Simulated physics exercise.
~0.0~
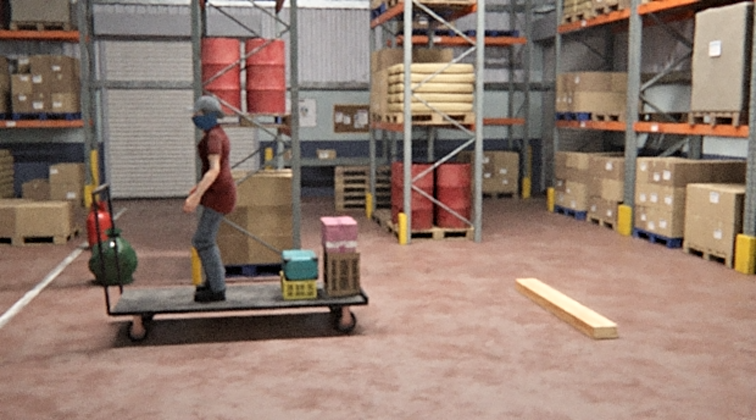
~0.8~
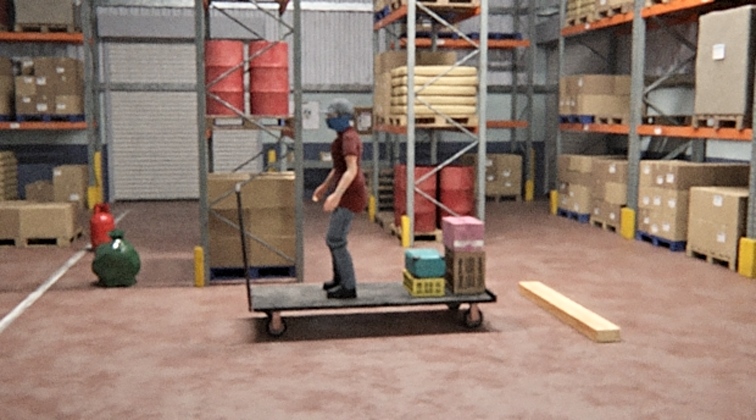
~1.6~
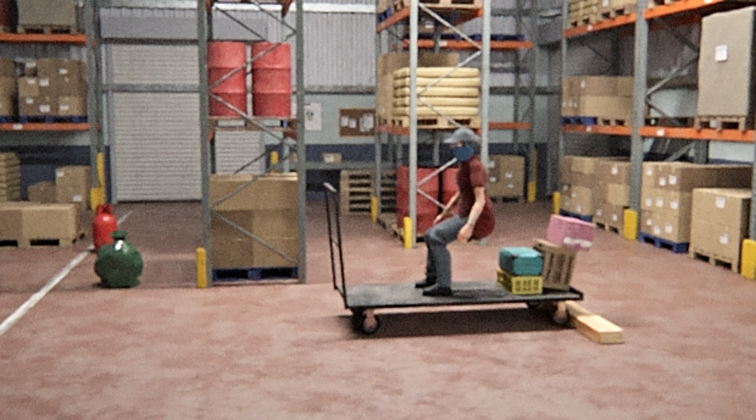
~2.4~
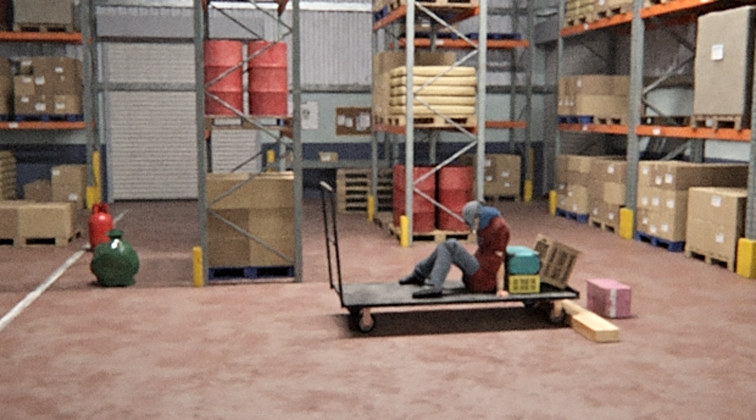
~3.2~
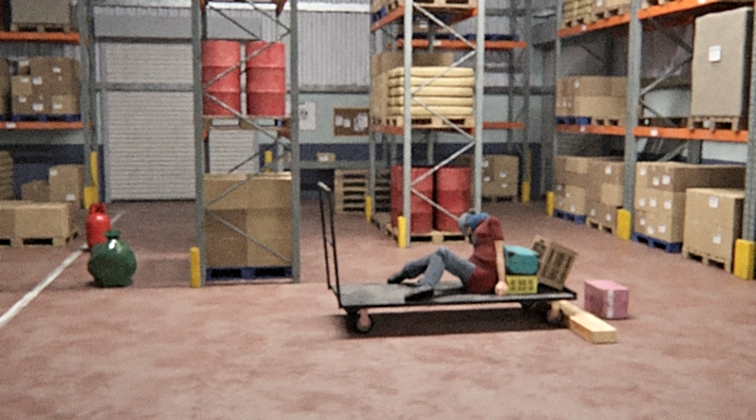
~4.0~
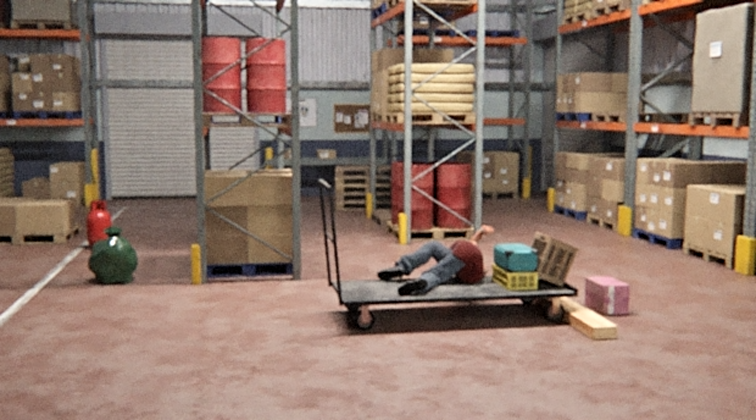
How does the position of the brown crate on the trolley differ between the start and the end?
At the start the brown crate stands upright on the trolley, and by the end it is leaning at the front of the deck.
